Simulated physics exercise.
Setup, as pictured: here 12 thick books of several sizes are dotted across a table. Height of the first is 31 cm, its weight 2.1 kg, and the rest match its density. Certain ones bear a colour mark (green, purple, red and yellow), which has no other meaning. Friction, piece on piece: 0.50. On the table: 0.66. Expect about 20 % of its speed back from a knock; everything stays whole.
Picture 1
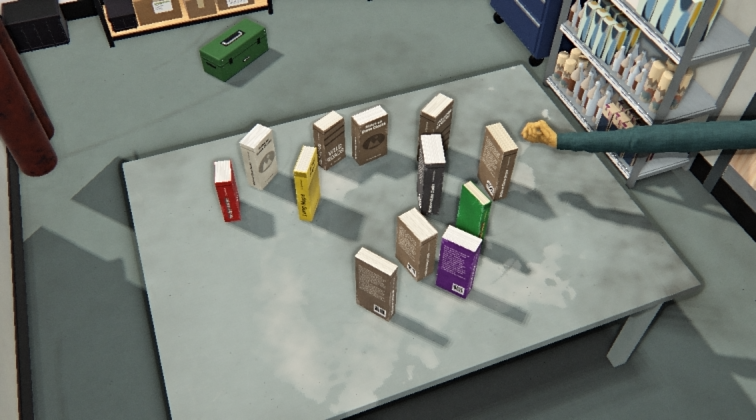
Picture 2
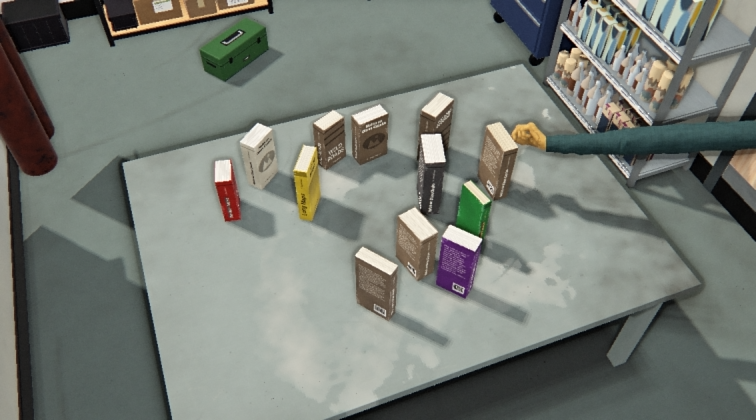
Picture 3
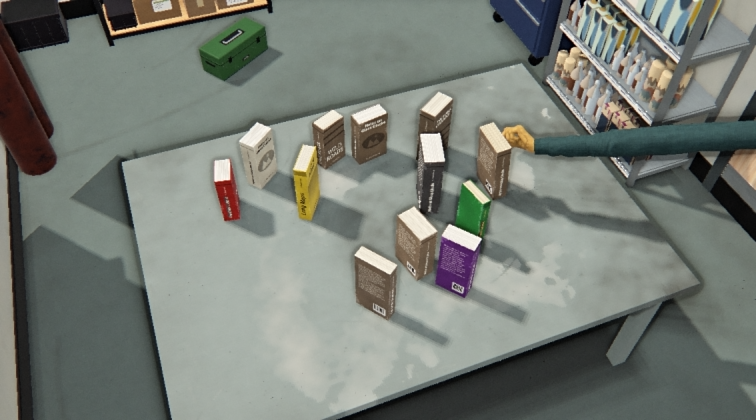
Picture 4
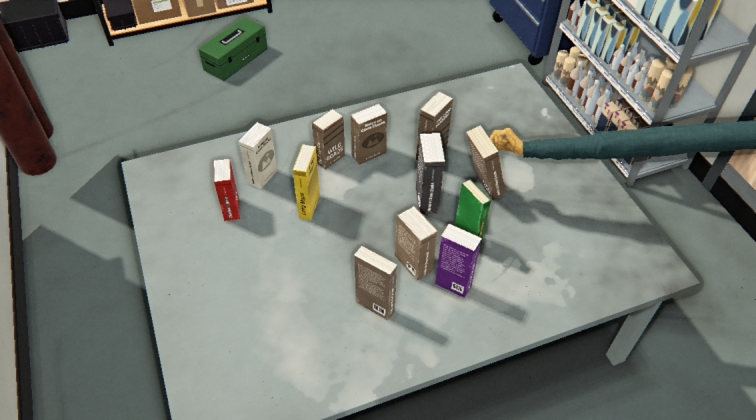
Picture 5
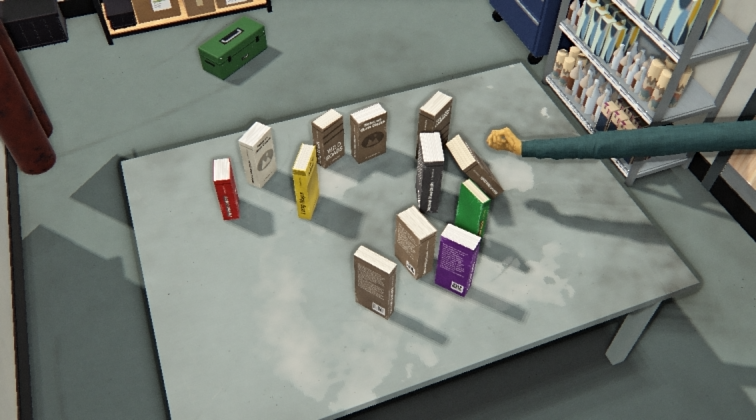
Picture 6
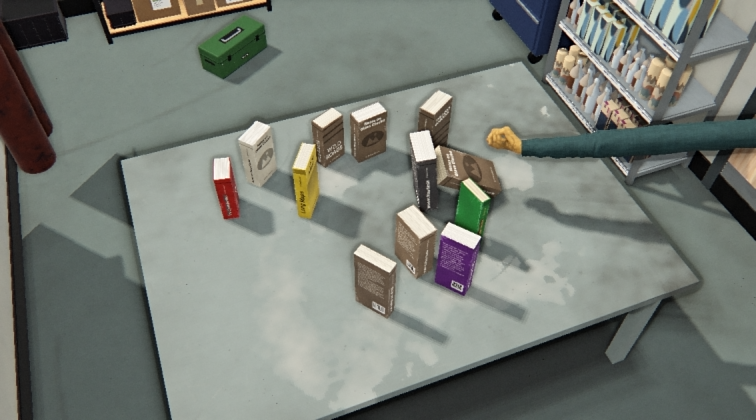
A gloved hand pushing a brown book on a grey table, the book toppling left against a dark book, which tilts.
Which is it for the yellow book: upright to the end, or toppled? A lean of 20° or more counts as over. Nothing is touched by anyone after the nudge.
Upright to the end.
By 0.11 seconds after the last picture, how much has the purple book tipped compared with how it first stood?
Angle from initial pose, roughly 0 deg - estimate.
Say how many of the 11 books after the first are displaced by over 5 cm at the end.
1.
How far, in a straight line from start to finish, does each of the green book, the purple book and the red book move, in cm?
Moved: Green 0, purple 0, red 0.
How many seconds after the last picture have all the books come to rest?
Somewhere near 0.5 seconds.
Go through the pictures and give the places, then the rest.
In the first picture (each place is the centre of the face we see best), finger (527, 133) 8 cm from the first book; yellow book (303, 197); green book (468, 220); purple book (454, 270); the others all in place.
In the second picture, finger (517, 136) 24 mm from the first book; yellow book (303, 197).
In the third picture, finger (505, 138) pushing; yellow book (302, 196); the others all in place.
In the fourth picture, finger (494, 141) pushing; yellow book (302, 196); the others all in place.
In the fifth picture, finger (492, 141) stopped; yellow book (302, 196); the others all in place.
In the sixth picture, finger (492, 140) stopped; yellow book (302, 195); green book (467, 217); purple book (453, 267); steepest lean 6°, the book at (428, 187); one has shifted.
Then, 0.11 s later than the last frame, none of the 11 other books over, 1 disturbed; yellow book unmoved.
Then, 0.29 s later than the last frame, 1 of the 11 other books over; yellow book unmoved.
When it is over, 1 of the 11 other books over; yellow book unmoved; green book unmoved; purple book unmoved. Ten left standing. In pixels of the last frame, middles, yellow book near (307, 181), green book near (471, 215).
